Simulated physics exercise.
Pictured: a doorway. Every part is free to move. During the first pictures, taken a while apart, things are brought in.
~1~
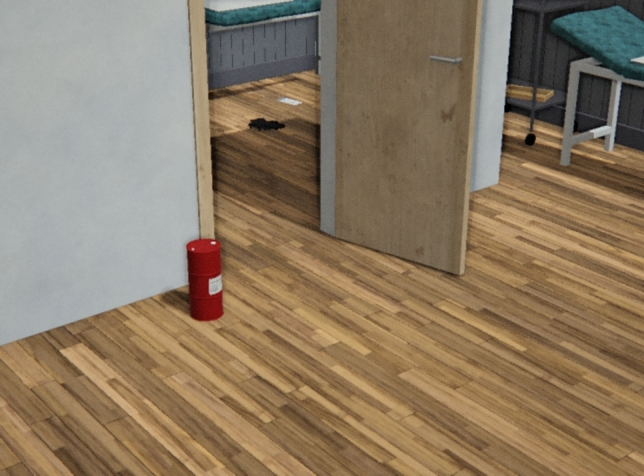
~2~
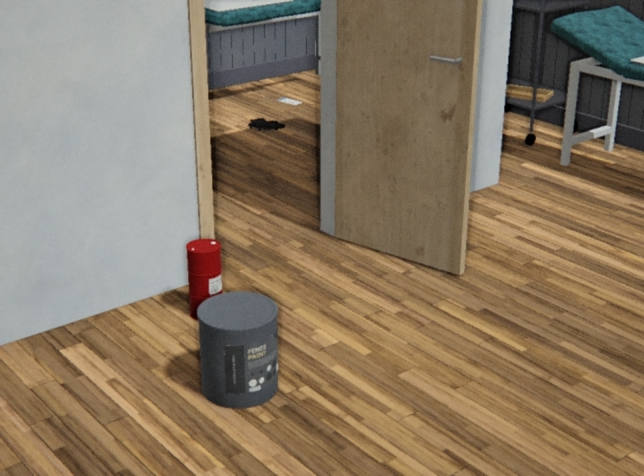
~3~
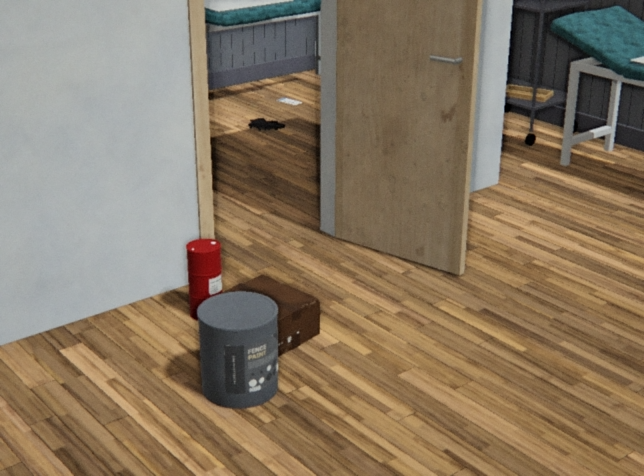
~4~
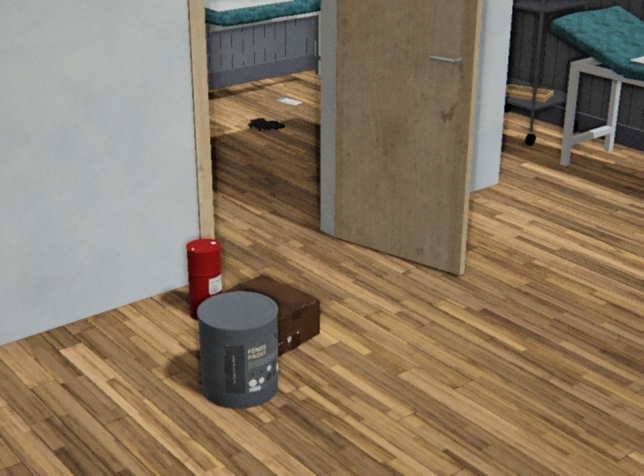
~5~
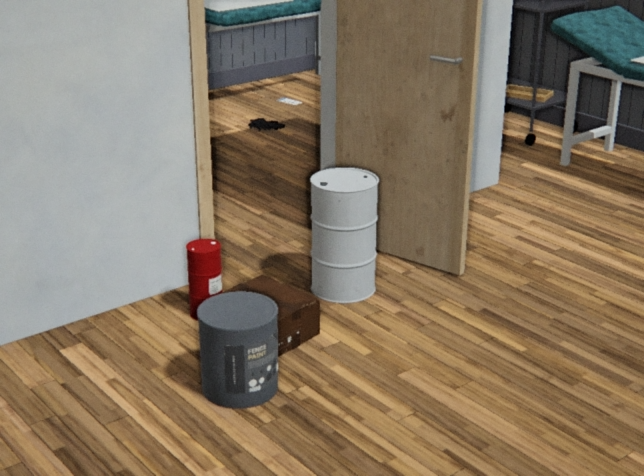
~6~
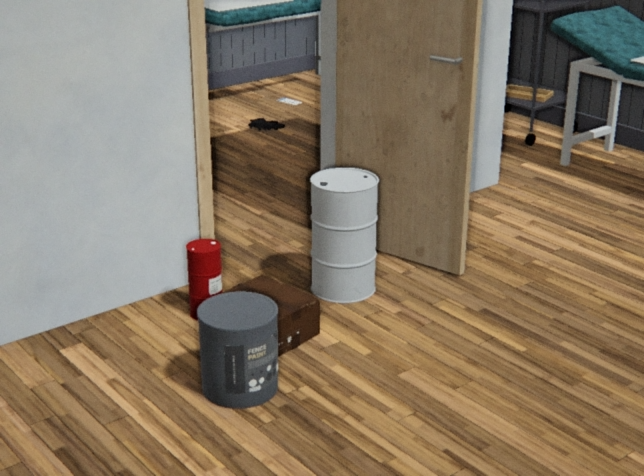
To begin with, a red canister stands alone by the wall at the edge of a doorway, its wooden door wide open. A grey pail appears in front of it, then a brown parcel behind the pail, and lastly a white drum near the door, which stays still throughout.
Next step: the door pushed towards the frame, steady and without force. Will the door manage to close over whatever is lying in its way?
No.
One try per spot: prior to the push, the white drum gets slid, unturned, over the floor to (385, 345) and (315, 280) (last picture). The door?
So the first time it completes its arc, and the second time it is halted early.
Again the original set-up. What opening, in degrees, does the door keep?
Angle: About 60°.
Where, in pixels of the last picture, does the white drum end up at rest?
Looks like it settles somewhere around (319, 237).
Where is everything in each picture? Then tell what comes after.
The first frame shows door wide open and still.
The second frame shows door wide open and still; red canister (205, 280).
The third frame shows door wide open and still; grey pail (239, 350); red canister (205, 280).
The fourth frame shows door wide open and still; brown parcel (267, 315); grey pail (239, 350).
The fifth frame shows door wide open and still; red canister (205, 280); brown parcel (267, 315).
The sixth frame shows door wide open and still; white drum (344, 235); grey pail (239, 350).
Then, 0.40 s on from there, door 94° open.
Then, 0.70 s on from there, door 75° open.
Then, 0.90 s on from there, door 66° open; white drum shifted a little near (334, 236).
Then, 1.10 s on from there, door 61° open; white drum shifted a little near (325, 237).
In the end, door 59° open; all 4 unmoved. At the end, from the last picture's camera, white drum near (319, 237).
